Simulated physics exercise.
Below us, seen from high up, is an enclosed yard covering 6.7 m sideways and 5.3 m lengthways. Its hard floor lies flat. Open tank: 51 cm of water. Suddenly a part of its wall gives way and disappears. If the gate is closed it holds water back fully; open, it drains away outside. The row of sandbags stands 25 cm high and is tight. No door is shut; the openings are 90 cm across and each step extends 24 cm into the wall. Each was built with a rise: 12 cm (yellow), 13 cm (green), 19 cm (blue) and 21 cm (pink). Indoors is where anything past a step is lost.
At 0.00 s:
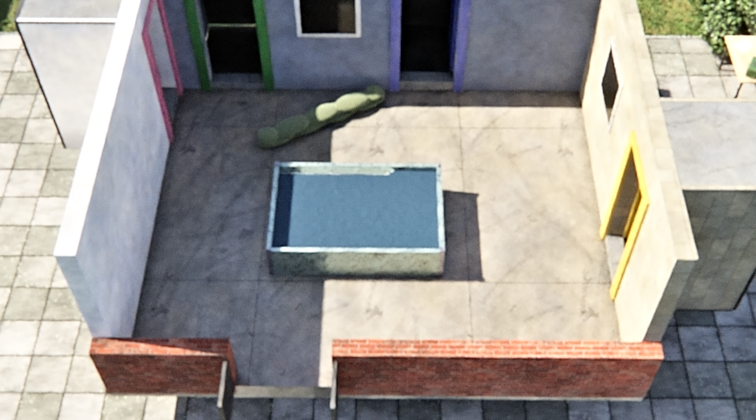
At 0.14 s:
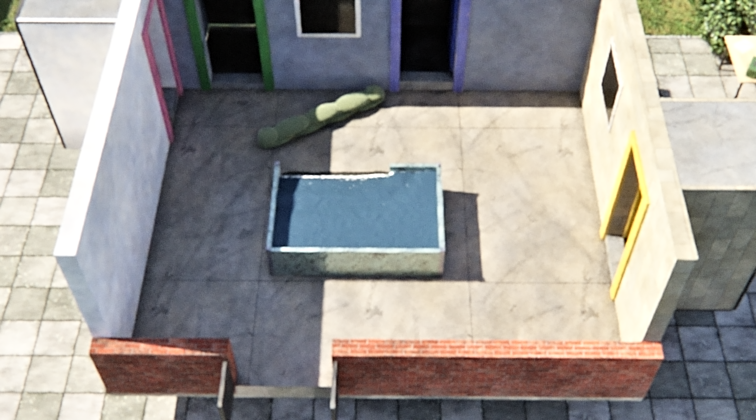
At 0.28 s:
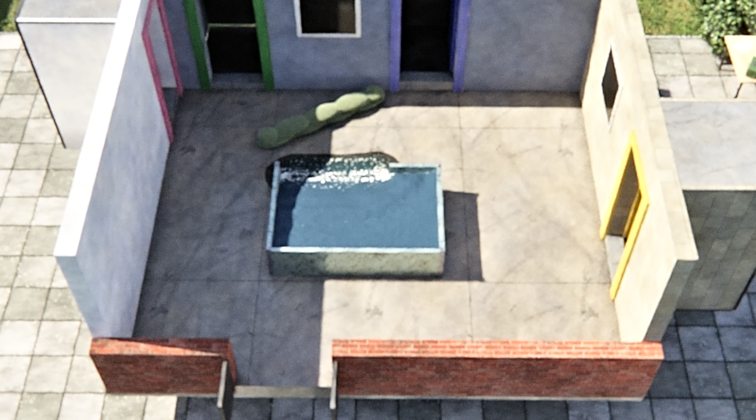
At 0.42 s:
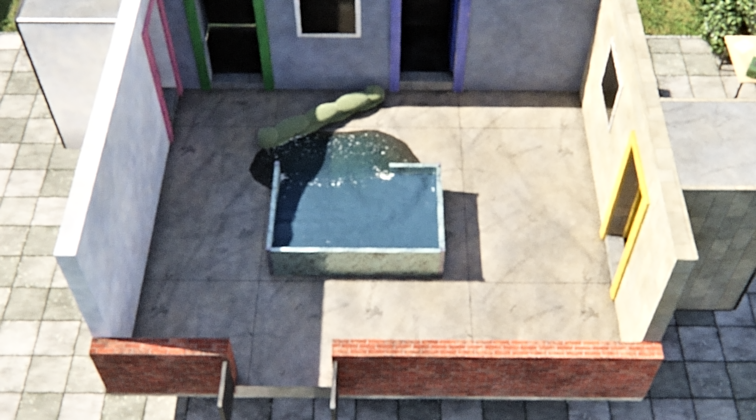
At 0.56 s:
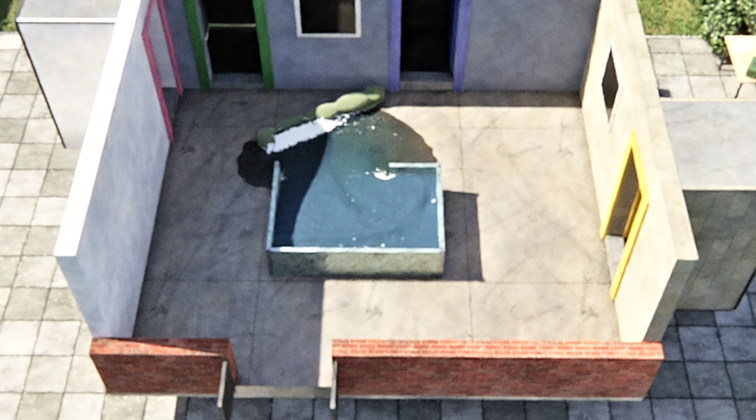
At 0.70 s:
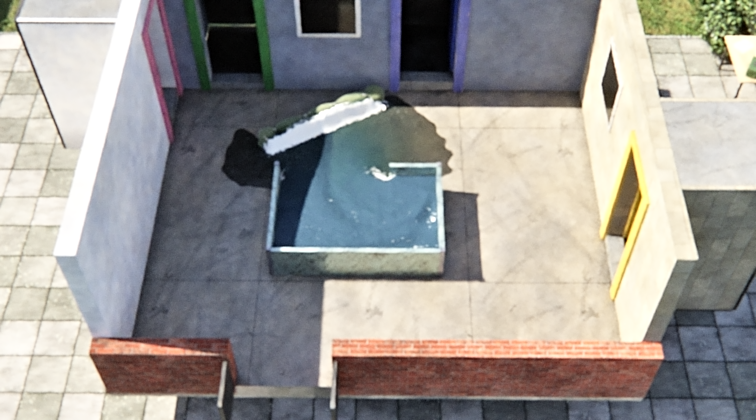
In a walled yard, an open tank's far side gives way and water spreads outward.
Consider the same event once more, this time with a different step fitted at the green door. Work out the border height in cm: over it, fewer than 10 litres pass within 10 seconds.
Border at about 6 cm.
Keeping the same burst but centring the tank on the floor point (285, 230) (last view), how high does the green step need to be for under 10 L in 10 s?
A height near 23 cm.
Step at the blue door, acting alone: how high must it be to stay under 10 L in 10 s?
Blue door - some 18 centimetres.
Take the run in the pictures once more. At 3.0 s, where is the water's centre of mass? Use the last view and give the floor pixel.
About (367, 167).
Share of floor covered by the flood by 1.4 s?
Near 20 per cent of the open floor.
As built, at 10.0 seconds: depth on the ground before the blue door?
It works out to about 6.0 centimetres deep.
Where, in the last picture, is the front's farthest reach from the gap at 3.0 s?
Look about (579, 94) in the last picture.
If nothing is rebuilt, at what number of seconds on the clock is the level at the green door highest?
It peaks at about 4.0 s.
After 1.4 s water covers 20 % of the floor, deepest (39 cm) near (318, 132); it has not reached the green door.
After 3.0 s water covers 45 % of the floor, deepest (26 cm) near (581, 109); 4 cm at the green door, 0 litres in over its 13 cm step.
After 10.0 s water covers 95 % of the floor, deepest (10 cm) near (282, 280); 6 cm at the green door, 0 litres in over its 13 cm step.
At the green door as built, the water arrived by 2.2 s and peaked near 9 cm at 4.2 s.
With a step of 5.5 cm, 13 litres would have come in within the 10 s; with 6.5 cm, 7 litres. So under 10 litres takes about 6 cm.
